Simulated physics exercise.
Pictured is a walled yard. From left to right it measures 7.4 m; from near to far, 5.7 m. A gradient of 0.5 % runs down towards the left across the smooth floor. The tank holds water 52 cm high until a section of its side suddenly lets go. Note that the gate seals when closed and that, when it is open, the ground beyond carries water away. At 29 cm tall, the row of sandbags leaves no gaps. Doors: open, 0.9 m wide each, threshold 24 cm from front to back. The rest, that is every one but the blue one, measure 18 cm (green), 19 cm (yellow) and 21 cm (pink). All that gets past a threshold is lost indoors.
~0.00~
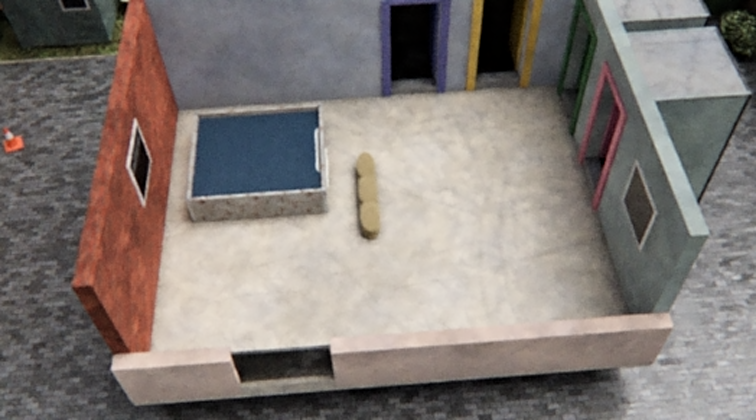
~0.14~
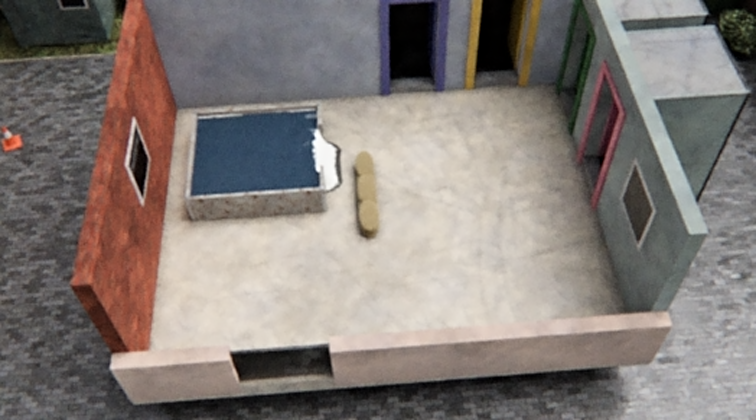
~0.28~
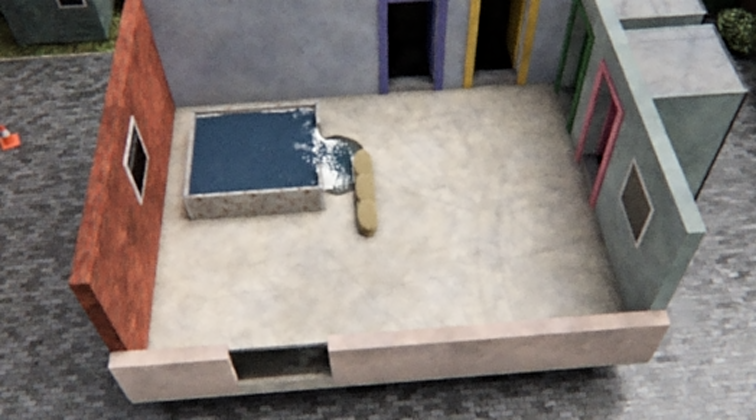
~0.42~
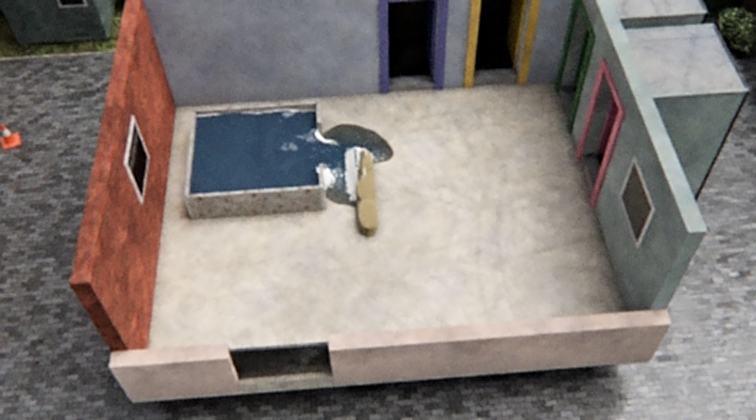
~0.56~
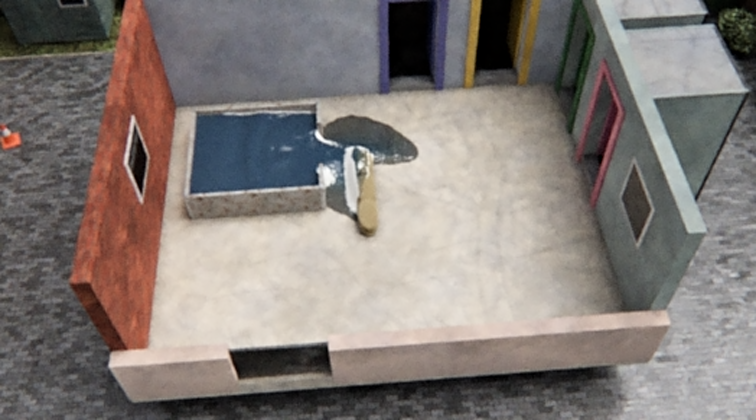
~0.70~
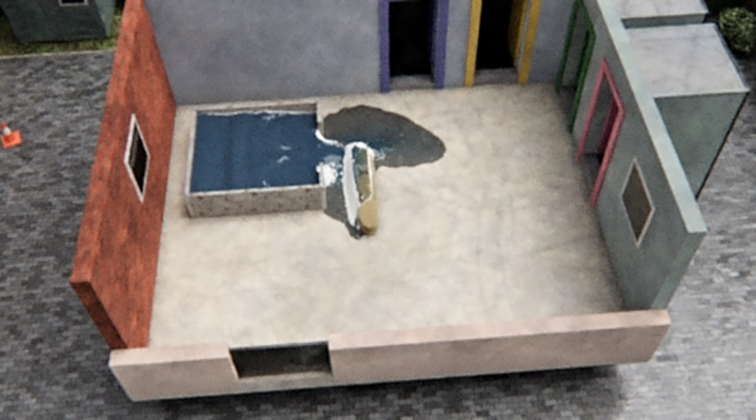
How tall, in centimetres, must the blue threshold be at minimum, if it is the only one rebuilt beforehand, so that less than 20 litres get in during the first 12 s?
It needs to be at least 11.5 cm tall.
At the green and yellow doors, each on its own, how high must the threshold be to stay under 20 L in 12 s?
You'd want some 15 cm at green and some 7.0 cm at yellow.
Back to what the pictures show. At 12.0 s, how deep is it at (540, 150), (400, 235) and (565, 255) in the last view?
Around 4 cm, 6 cm and 6 cm.
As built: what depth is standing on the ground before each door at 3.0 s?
Depth (cm): Green 20 / blue 15 / yellow 9 / pink 0.
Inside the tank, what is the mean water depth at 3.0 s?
Near 29 cm, averaged.
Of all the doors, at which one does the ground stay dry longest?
It's the pink door.
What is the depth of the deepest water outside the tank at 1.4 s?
About 40 cm at most.
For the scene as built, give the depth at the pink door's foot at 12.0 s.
About 3.5 centimetres.
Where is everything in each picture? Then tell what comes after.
The first frame shows still water, 52 cm deep, in the tank at (258, 153); the blue door at (415, 54) is dry.
In the second frame, water pours out at (321, 161) and has run 0.3 m, to (337, 182); about 8 cm deep outside, 52 cm at the back.
In the third frame, the gap is at (320, 161), the front 0.7 m out at (358, 159); the back of the tank holds 52 cm.
In the fourth frame, water pours out at (320, 160) and has run 1.2 m, to (388, 154); about 7 cm deep outside, 52 cm at the back.
In the fifth frame, the gap is at (320, 159), the front 1.6 m out at (411, 155); the back of the tank holds 52 cm.
In the sixth frame, the gap is at (320, 158), the front 2.2 m out at (440, 149); the back of the tank holds 52 cm; 0.8 m in a straight line remain to the blue door at (413, 50).
After 1.4 s water covers 25 % of the floor, deepest (40 cm) near (350, 168); 13 cm at the blue door, 0 litres in over its 16 cm threshold.
After 3.0 s water covers 45 % of the floor, deepest (27 cm) near (350, 168); 15 cm at the blue door, 1 litre in over its 16 cm threshold.
After 12.0 s water covers 95 % of the floor, deepest (10 cm) near (158, 375); 5 cm at the blue door, 2 litres in over its 16 cm threshold.
At the blue door as built, the water arrived by 1.3 s and peaked near 18 cm at 1.6 s.
Run again over the same 12 s with other heights there, 33 litres in over 10 cm, 9 litres over 13.5 cm. The limit of 20 litres is kept from about 11.5 cm up.
